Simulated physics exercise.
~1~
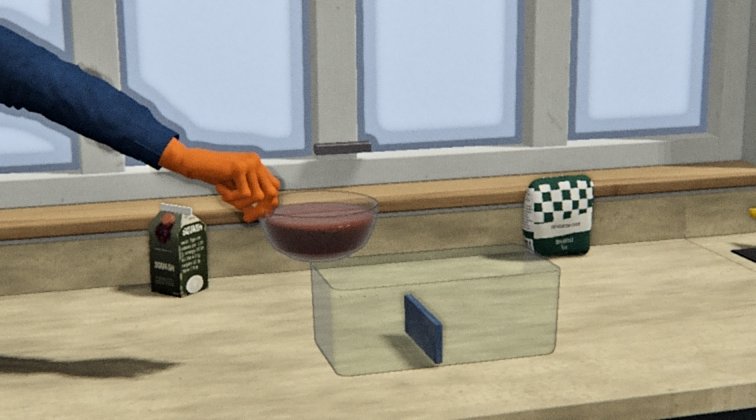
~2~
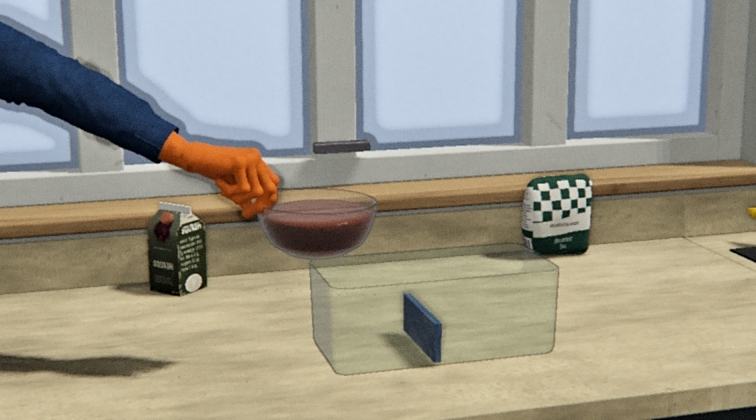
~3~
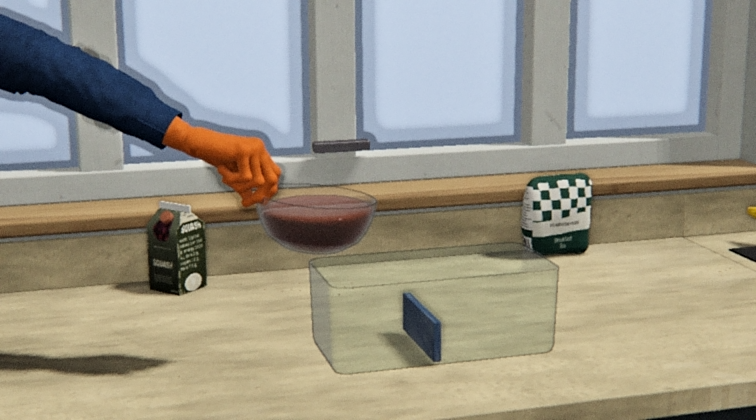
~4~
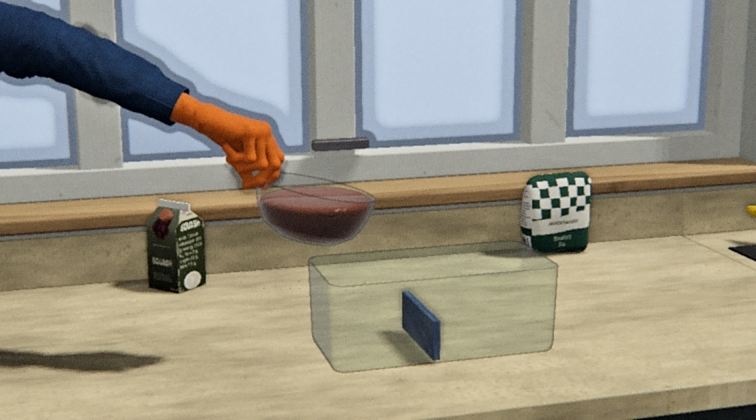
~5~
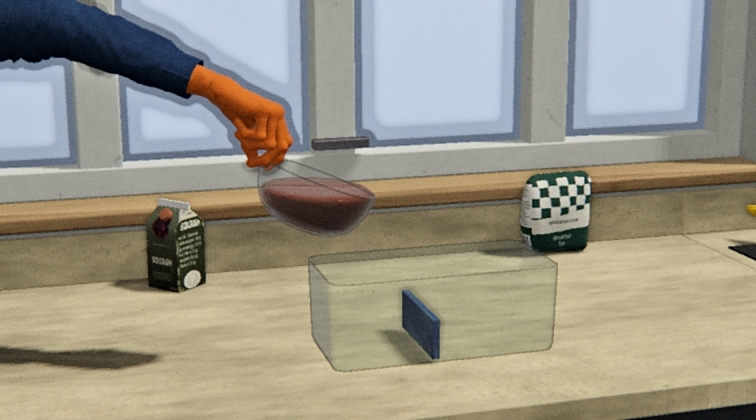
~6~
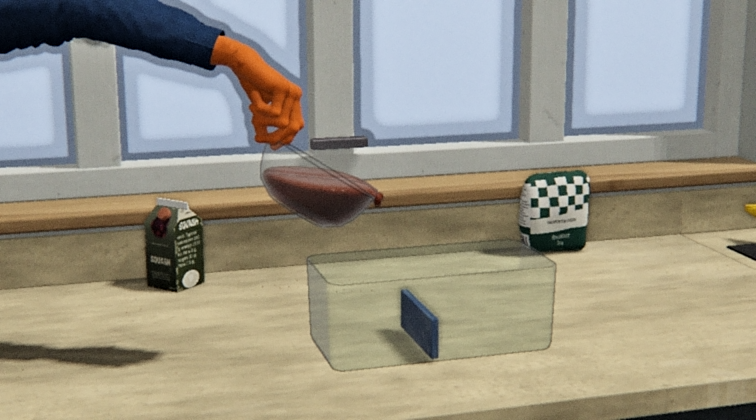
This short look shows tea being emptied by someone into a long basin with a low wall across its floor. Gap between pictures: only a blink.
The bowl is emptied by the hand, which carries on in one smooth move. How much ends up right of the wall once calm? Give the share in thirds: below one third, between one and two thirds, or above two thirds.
The share is above two thirds.
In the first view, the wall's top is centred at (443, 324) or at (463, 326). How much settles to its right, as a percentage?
Around 60 percent in try one and around 35 percent in try two.
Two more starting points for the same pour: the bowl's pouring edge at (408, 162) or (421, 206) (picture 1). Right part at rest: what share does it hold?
The first gives 90 %, the second 85 %.
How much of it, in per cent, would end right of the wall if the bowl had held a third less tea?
Close to 85 per cent, more or less.
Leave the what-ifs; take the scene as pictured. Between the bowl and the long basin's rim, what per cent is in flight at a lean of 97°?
Estimate: Some 55 per cent.
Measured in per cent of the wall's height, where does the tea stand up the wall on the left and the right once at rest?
I'd say about 10 for the left and about 50 for the right.
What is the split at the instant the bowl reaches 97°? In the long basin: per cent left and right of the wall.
Left: Some 5 %. Right: Some 25 %.
A moment on, the bowl is tipped on its side and 17 per cent is still to pour, 3 is left of the wall and 24 right of it.
Next, the bowl is tipped right over and 0 per cent is still to pour, 7 is left of the wall and 88 right of it.
Then the bowl is tipped right over and 0 per cent is still to pour, 13 is left of the wall and 84 right of it.
Later the bowl is tipped right over and 0 per cent is still to pour, 14 is left of the wall and 84 right of it.
In the end 14 per cent lies left of the wall, 84 right of it and 2 outside.
